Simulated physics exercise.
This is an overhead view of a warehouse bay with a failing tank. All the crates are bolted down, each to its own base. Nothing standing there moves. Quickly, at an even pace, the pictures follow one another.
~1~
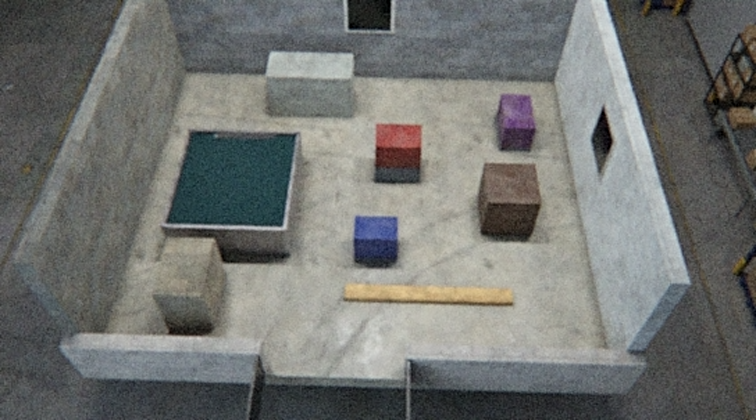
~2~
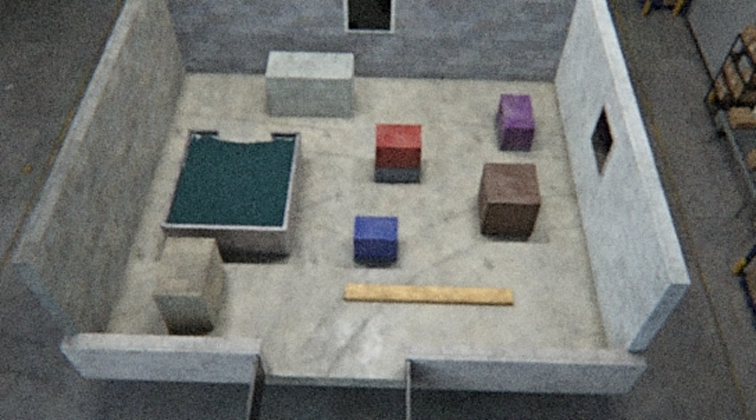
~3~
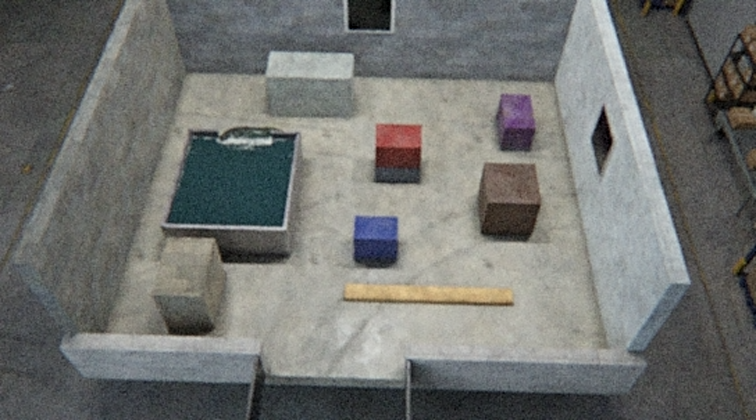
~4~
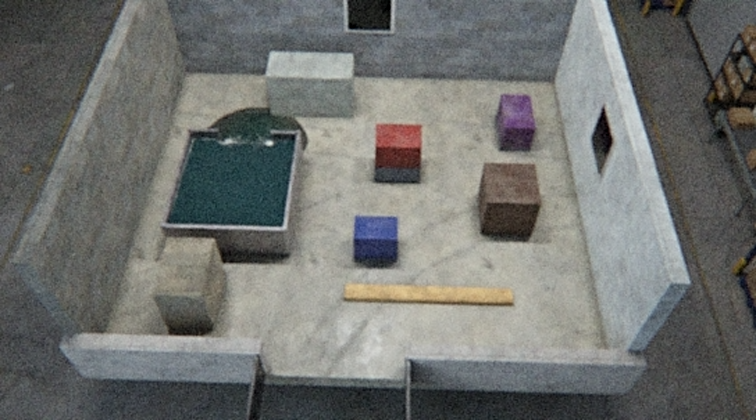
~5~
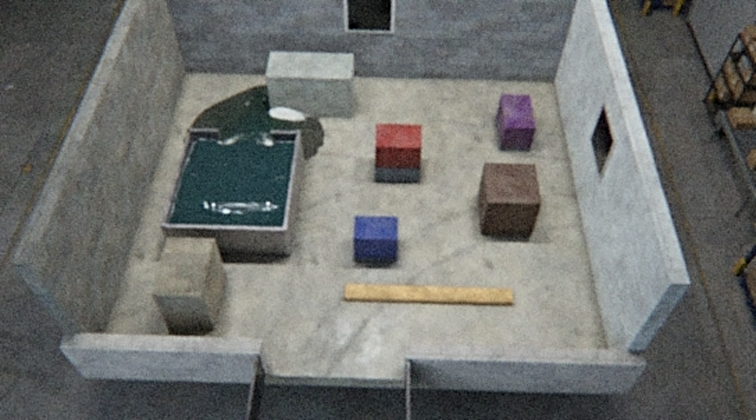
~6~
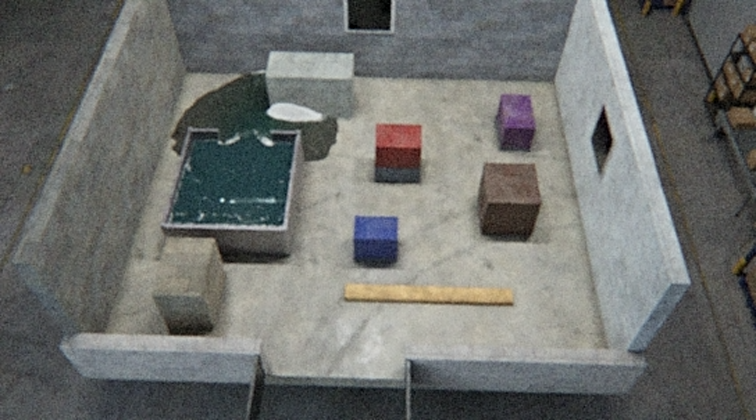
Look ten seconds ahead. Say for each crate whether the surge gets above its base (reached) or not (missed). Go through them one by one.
In order: The red crate will be out of the flood. The purple crate will be reached by the flood. The blue crate will be out of the flood.
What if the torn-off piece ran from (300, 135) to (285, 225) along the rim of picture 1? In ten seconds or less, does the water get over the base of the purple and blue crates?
Purple crate: Overtopped; blue crate: Overtopped.
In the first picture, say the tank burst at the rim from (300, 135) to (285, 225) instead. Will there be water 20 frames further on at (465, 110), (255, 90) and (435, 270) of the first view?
In turn: Awash, not flooded, under water.
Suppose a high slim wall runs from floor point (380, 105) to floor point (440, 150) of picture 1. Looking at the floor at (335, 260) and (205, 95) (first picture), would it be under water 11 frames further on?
As listed: Clear, under water.
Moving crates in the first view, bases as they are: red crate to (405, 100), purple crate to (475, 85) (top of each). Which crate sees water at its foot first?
I'd say it is the red crate.
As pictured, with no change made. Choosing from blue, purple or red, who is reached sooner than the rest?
The red crate.
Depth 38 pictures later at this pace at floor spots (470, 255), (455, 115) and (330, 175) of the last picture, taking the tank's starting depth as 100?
About 0, 12 and 2 per cent.
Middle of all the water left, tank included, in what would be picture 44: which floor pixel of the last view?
The water's centre sits above (303, 167).
A moment on, water covers 15 % of the floor; the red crate not reached, the purple crate not reached, the blue crate not reached.
Next, water covers 25 % of the floor; the red crate water round its plinth, the purple crate not reached, the blue crate not reached.
Then, water covers 45 % of the floor; the red crate water round its plinth, the purple crate water round its plinth, the blue crate water round its plinth.
Later, water covers 65 % of the floor; the red crate water round its plinth, the purple crate water round its plinth, the blue crate water round its plinth.
In the end, water covers 95 % of the floor; the red crate stayed above the water, the purple crate was topped, the blue crate stayed above the water.
